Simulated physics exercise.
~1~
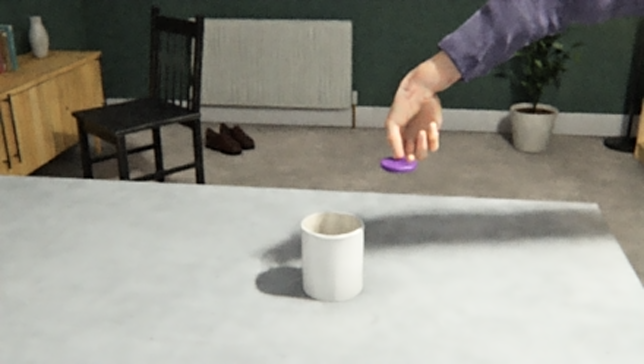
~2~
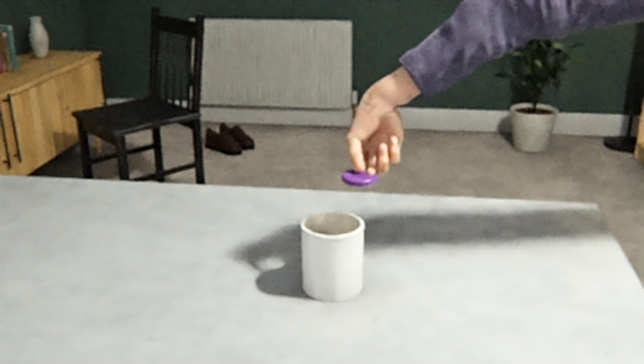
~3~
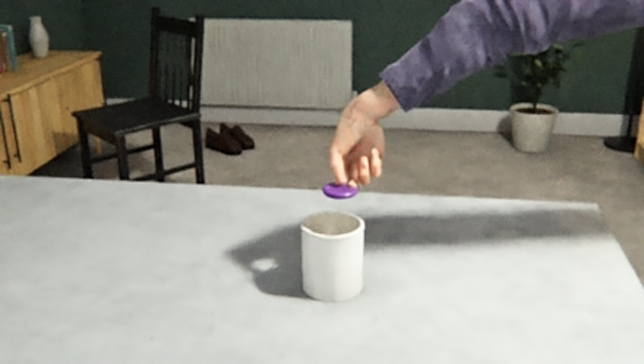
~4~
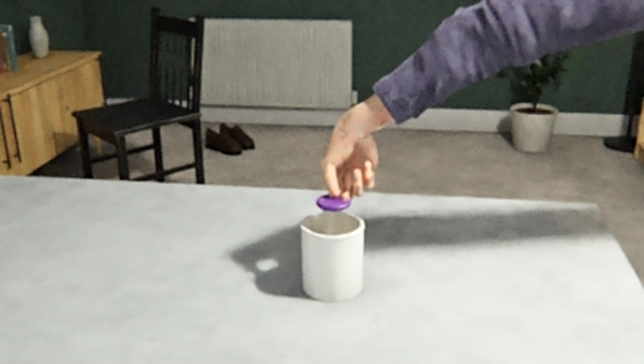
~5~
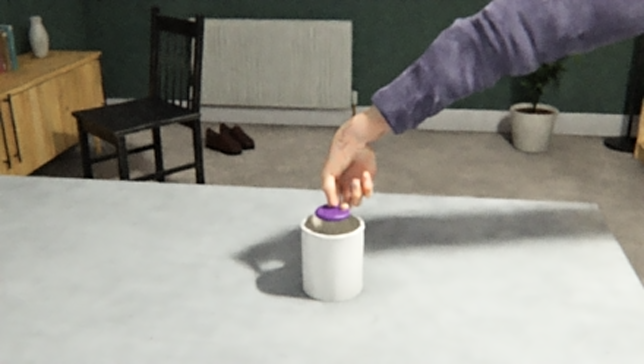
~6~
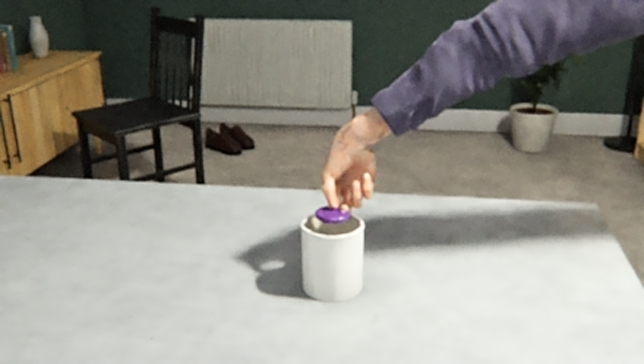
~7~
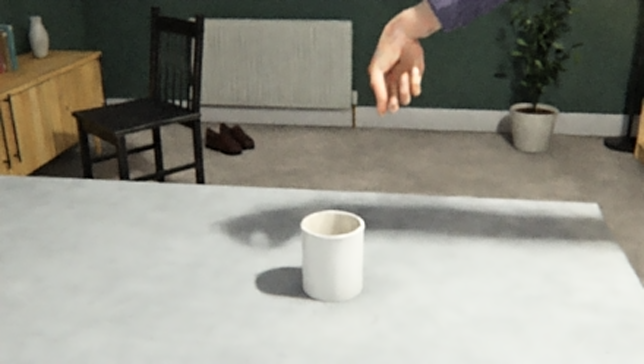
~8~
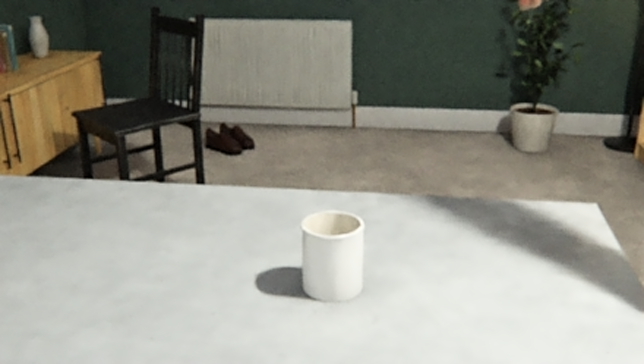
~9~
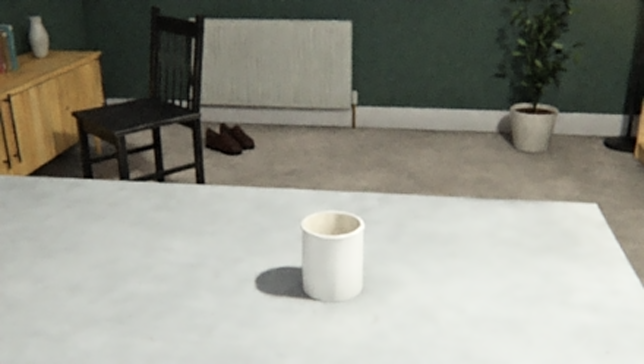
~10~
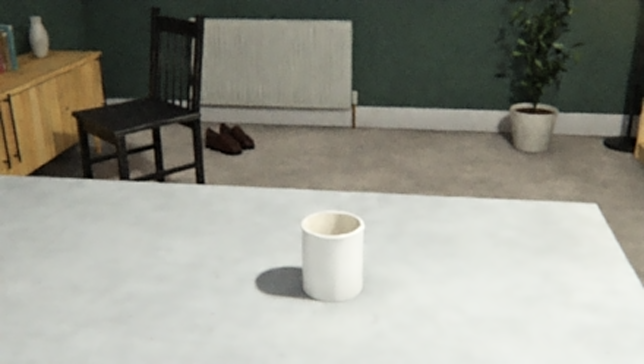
A hand in a purple sleeve reaches in from the upper right, holding a small flat purple lid above a pale grey table, seen from slightly above. A white, open cylindrical container stands near the middle of the table, with a black chair, dark shoes, a wooden cabinet and a potted plant in the room behind. The hand carries the lid left and down until it rests at the container's mouth, pausing there briefly. Then it lets go and withdraws to the upper right. The lid drops inside, out of sight, leaving the container standing open and still.
